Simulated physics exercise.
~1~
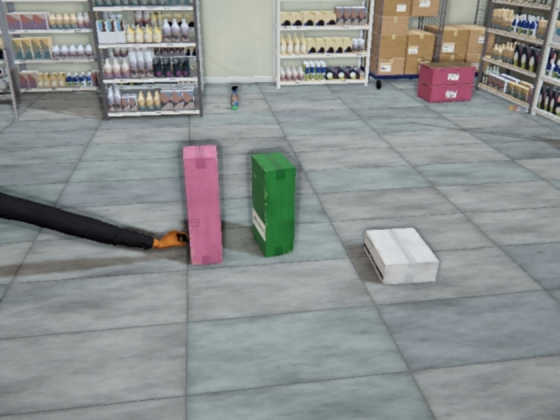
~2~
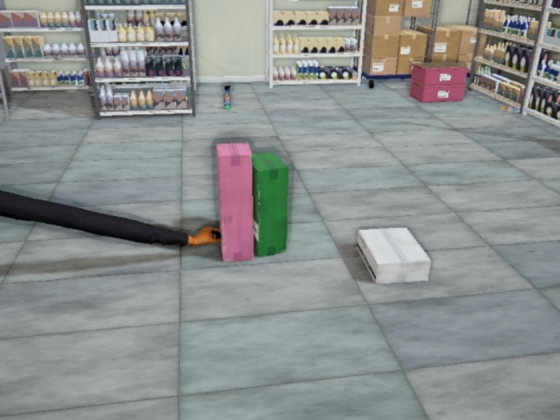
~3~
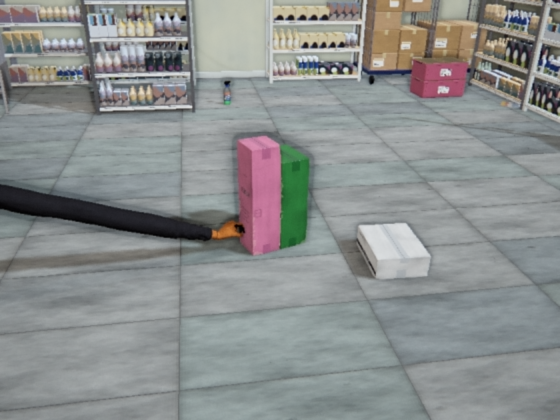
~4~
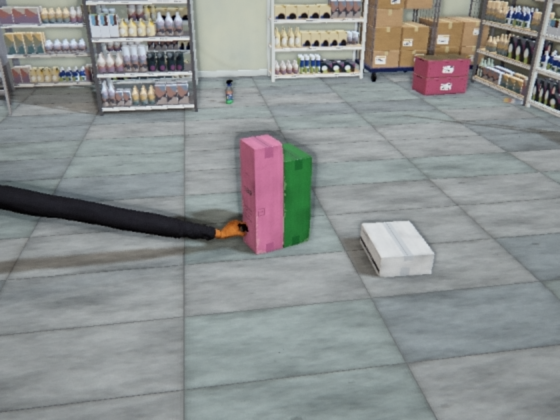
On the grey tiled floor of a storeroom lined with stocked shelves and stacked cartons, a tall pink box stands to the left of a tall green box, with a low white box off to the right. A dark-sleeved arm reaches in from the left, its orange hand low against the pink box. The hand pushes the pink box rightward until it closes the gap to the green one. The push continues, and both boxes shift a little farther right together. They end upright, side by side, the hand still beside the pink box and the white box untouched.
